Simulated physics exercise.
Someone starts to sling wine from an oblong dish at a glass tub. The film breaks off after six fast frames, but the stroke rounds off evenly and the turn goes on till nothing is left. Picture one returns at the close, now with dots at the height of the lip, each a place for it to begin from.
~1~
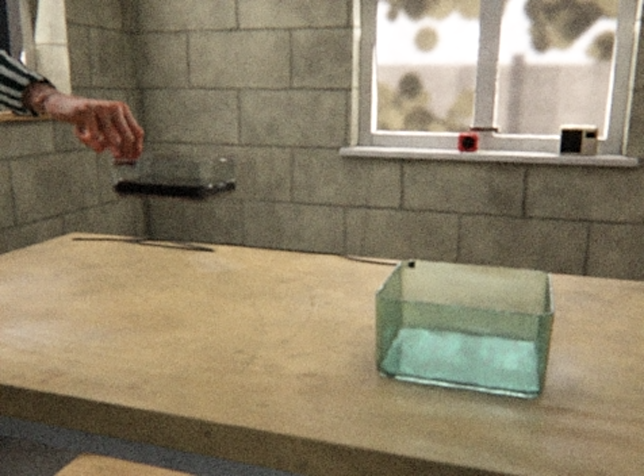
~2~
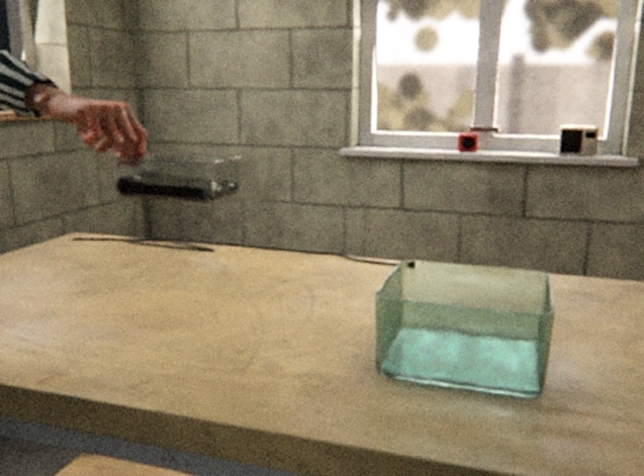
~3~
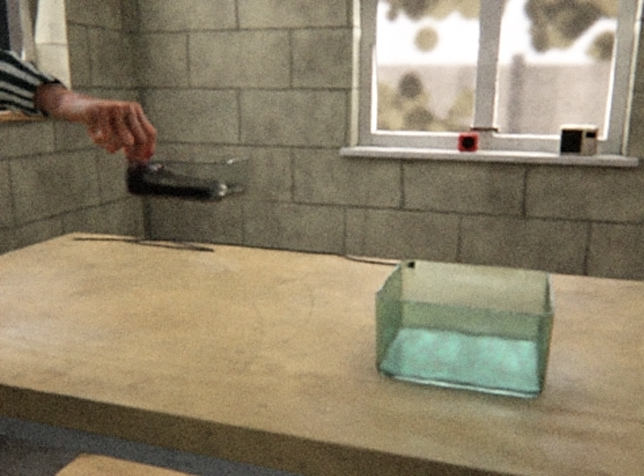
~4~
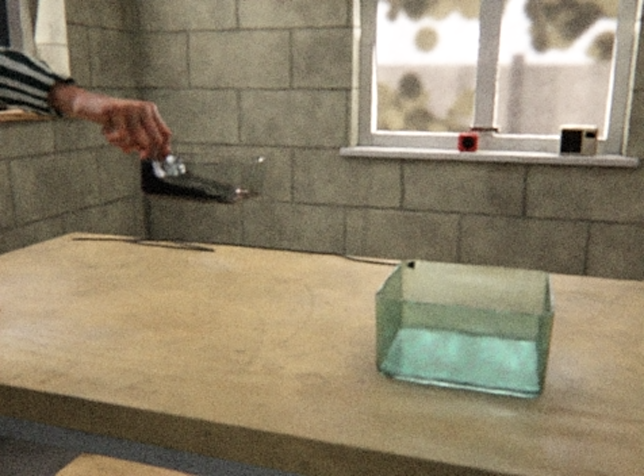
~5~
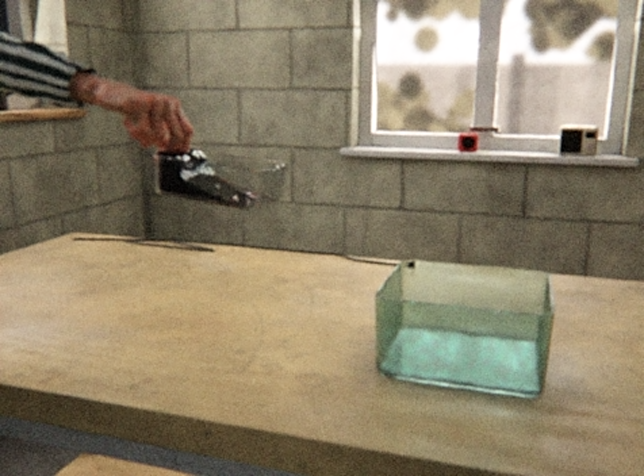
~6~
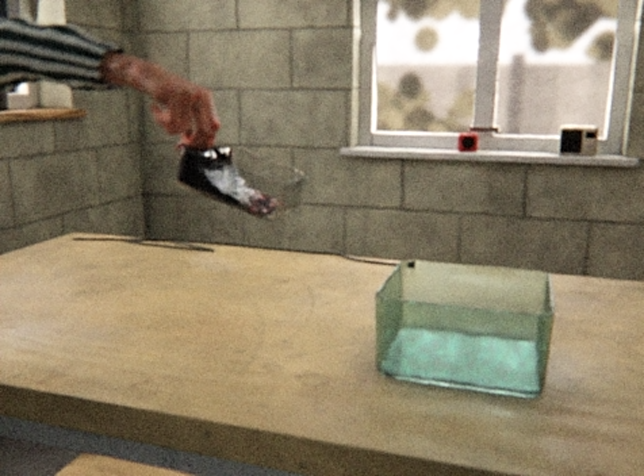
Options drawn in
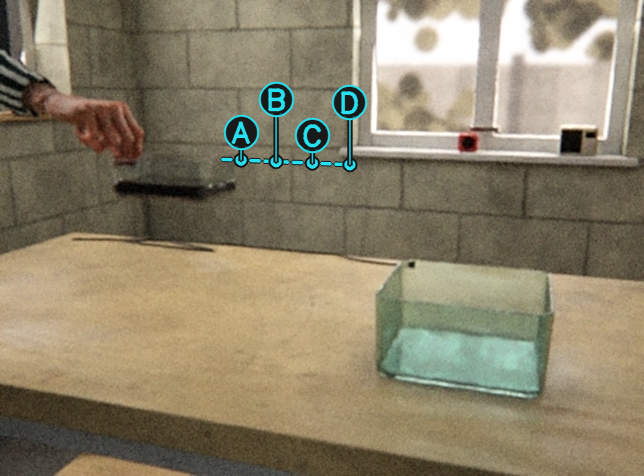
In a grey block-walled room, a hand in a striped sleeve held a clear dish of dark liquid, moved it right above a table with a glass tub, and tilted it as the liquid sloshed.
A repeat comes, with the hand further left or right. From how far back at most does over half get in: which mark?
It is B.
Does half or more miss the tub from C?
No, that is safe.
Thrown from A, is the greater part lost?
Yes, that goes wrong.
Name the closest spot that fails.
It is A.
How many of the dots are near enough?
Three.
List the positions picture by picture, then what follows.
Upright, lip at (222, 159); tub from (376, 372) to (544, 395); nothing has left yet.
Upright, lip at (226, 159); nothing has left yet.
Upright, lip at (236, 159); nothing has left yet.
Upright, lip at (252, 161); nothing has left yet.
Tipped about 6°, lip at (273, 167); wine is over the rim, down to (183, 152).
Tipped about 17°, lip at (295, 179); nothing has left yet.
On the marked copy, A at (241, 160); B at (276, 161); C at (312, 163); D at (349, 164).
With A, about 28 % lands in the tub, 66 % falls short and 7 % goes beside or beyond.
With B, about 74 % lands in the tub, 21 % falls short and 4 % goes beside or beyond.
With C, about 89 % lands in the tub, 3 % falls short and 8 % goes beside or beyond.
With D, about 89 % lands in the tub, 3 % falls short and 8 % goes beside or beyond.
